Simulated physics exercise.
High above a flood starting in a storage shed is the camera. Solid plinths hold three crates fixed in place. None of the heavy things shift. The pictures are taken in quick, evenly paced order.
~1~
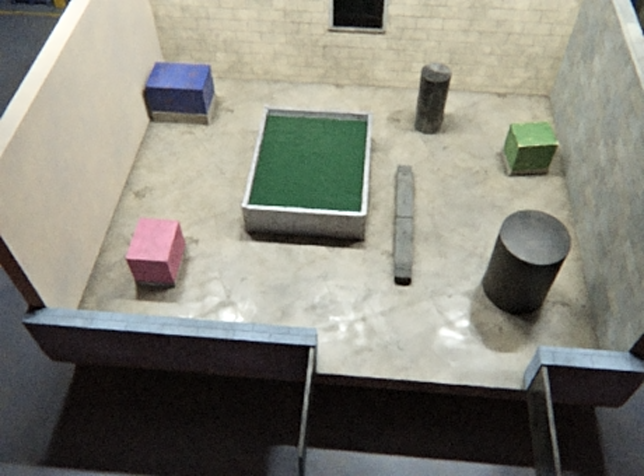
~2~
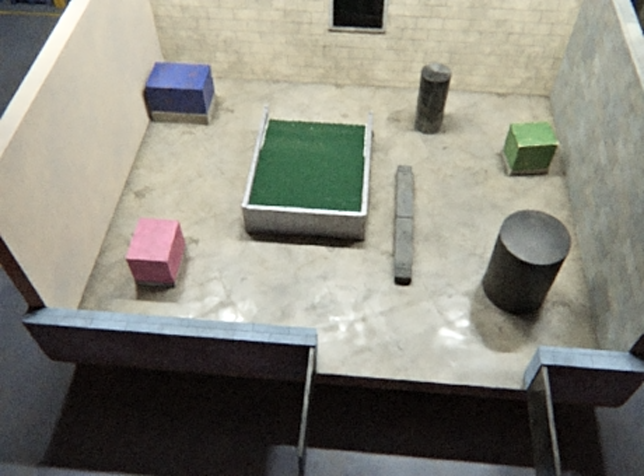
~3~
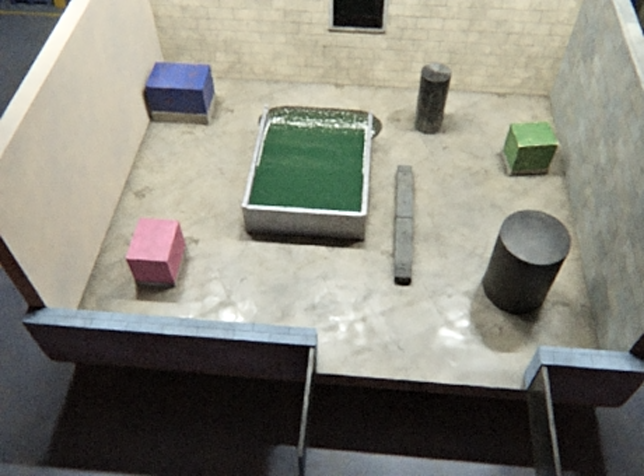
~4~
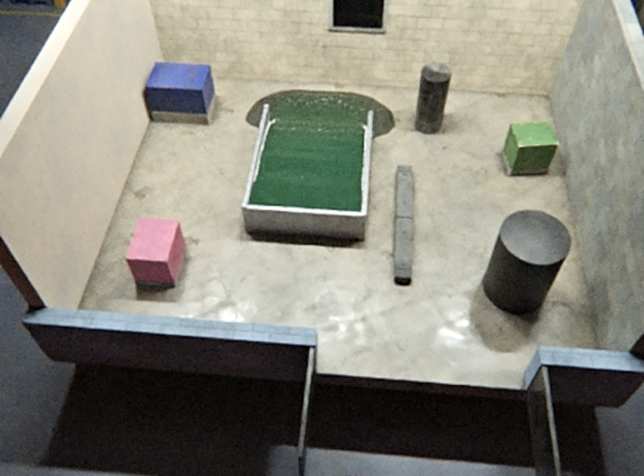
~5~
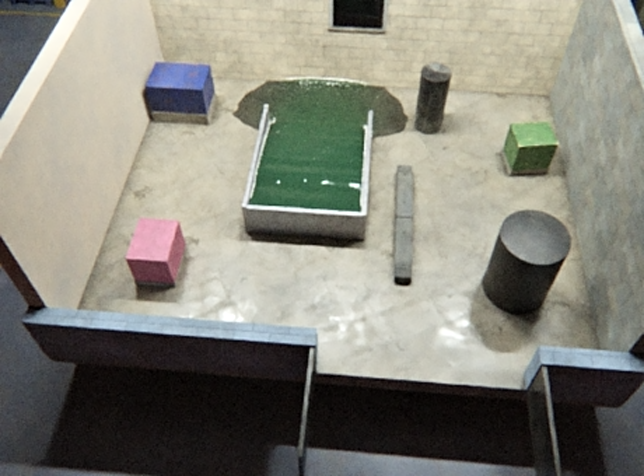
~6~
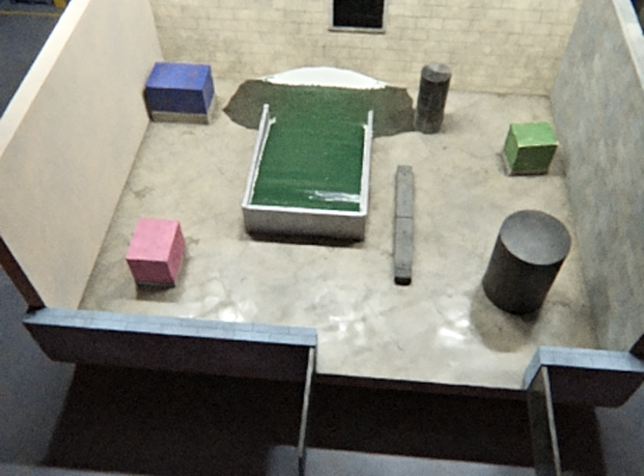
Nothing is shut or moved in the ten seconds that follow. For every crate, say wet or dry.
Result: The green crate is hit by the water, the pink crate is hit by the water, the blue crate is hit by the water.
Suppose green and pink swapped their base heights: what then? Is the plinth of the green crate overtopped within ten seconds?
Verdict on the green crate: It gets flooded.
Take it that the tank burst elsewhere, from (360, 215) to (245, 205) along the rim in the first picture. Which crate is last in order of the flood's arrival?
My pick is the one in green.
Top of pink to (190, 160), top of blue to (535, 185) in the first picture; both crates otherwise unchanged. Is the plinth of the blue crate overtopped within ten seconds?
Outcome for the blue crate: It is never reached.
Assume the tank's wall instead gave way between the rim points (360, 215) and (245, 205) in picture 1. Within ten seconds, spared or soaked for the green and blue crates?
Green crate is not reached; blue crate is not reached.
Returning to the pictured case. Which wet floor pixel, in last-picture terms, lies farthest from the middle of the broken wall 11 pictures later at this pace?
Close to (541, 98), I think.
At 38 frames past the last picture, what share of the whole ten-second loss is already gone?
My figure is about 0 in a hundred.
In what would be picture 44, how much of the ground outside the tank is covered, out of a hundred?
My guess is around 75 in a hundred.
A moment on, water covers 15 % of the floor; the green crate not reached, the pink crate not reached, the blue crate water round its plinth.
Next, water covers 25 % of the floor; the green crate not reached, the pink crate not reached, the blue crate water round its plinth.
Then, water covers 40 % of the floor; the green crate water round its plinth, the pink crate not reached, the blue crate water round its plinth.
Later, water covers 75 % of the floor; the green crate water round its plinth, the pink crate water round its plinth, the blue crate water round its plinth.
In the end, water covers 100 % of the floor; the green crate was topped, the pink crate was topped, the blue crate was topped.
